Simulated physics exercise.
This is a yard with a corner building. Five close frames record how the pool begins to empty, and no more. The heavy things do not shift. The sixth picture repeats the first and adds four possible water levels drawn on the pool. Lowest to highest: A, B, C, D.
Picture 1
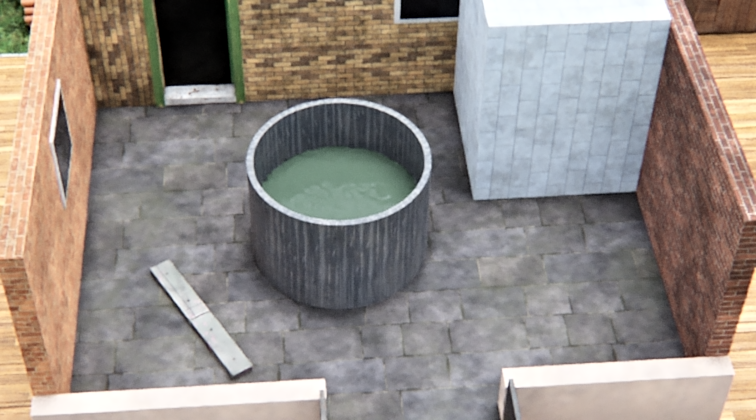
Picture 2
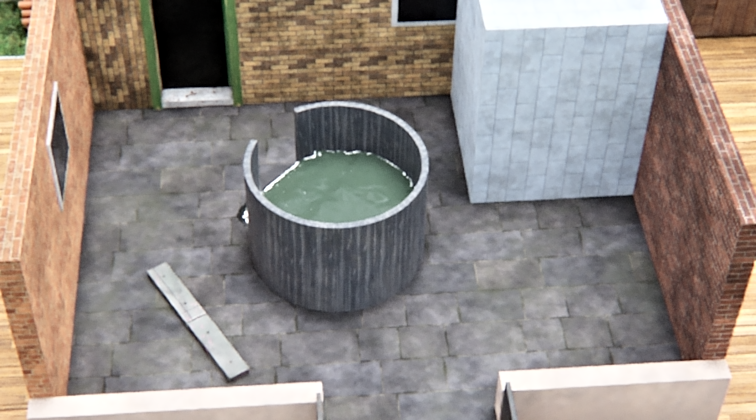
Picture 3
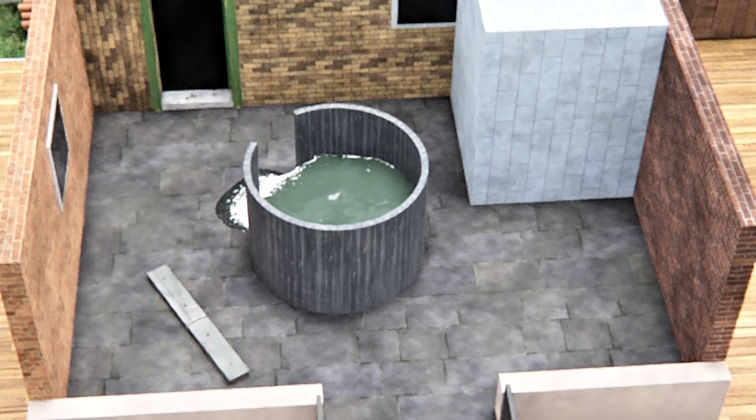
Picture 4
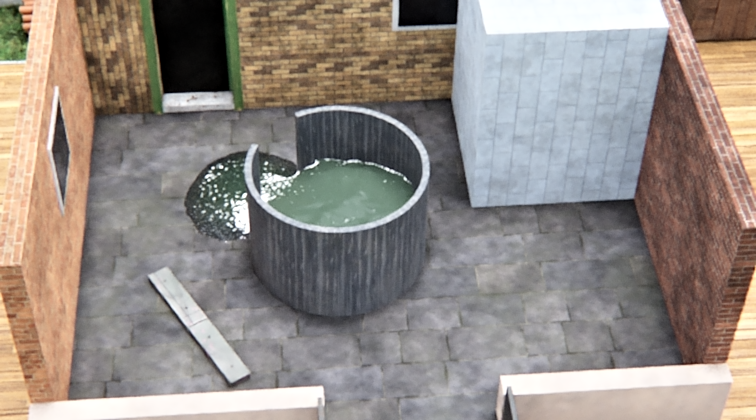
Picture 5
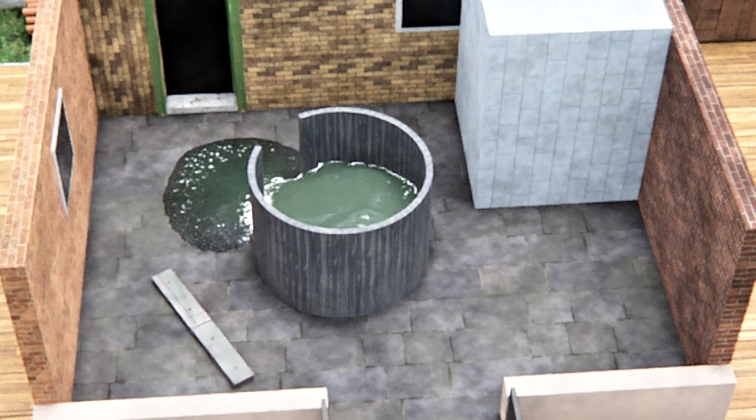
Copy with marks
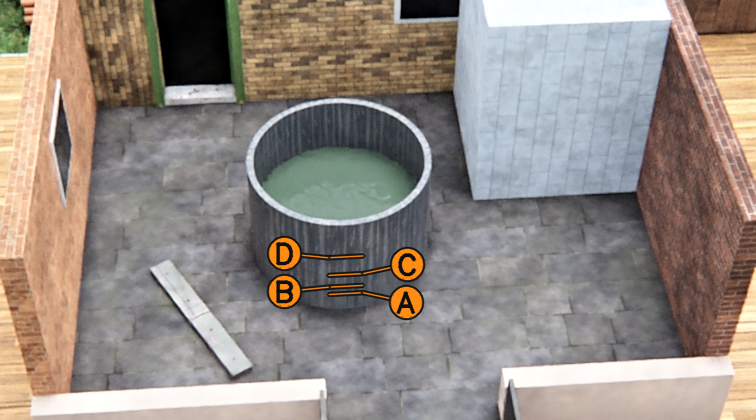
A round, dark grey pool of green water stands in a paved yard seen from high above, with brick walls on both sides. A green-framed doorway is behind it to the left, a pale block fills the back right corner, and a grey plank lies at front left. The pool's back left side opens, and water pours out, spreading leftward across the paving in a widening, glinting dark patch.
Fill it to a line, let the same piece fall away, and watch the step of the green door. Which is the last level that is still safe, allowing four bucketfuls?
Choose B.
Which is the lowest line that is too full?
Line C.
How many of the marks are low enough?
Two of them.
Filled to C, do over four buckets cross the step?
Yes, that goes wrong.
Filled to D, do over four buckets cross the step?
Yes, that goes wrong.
On the marked copy, A at (345, 293); B at (345, 286); C at (345, 274); D at (345, 256); from the bottom up A, B, C, D.
Choosing A, nothing gets over.
Choosing B, a bucket or two gets in.
Choosing C, about 11 bucketfuls get in.
Choosing D, dozens of bucketfuls pour in.
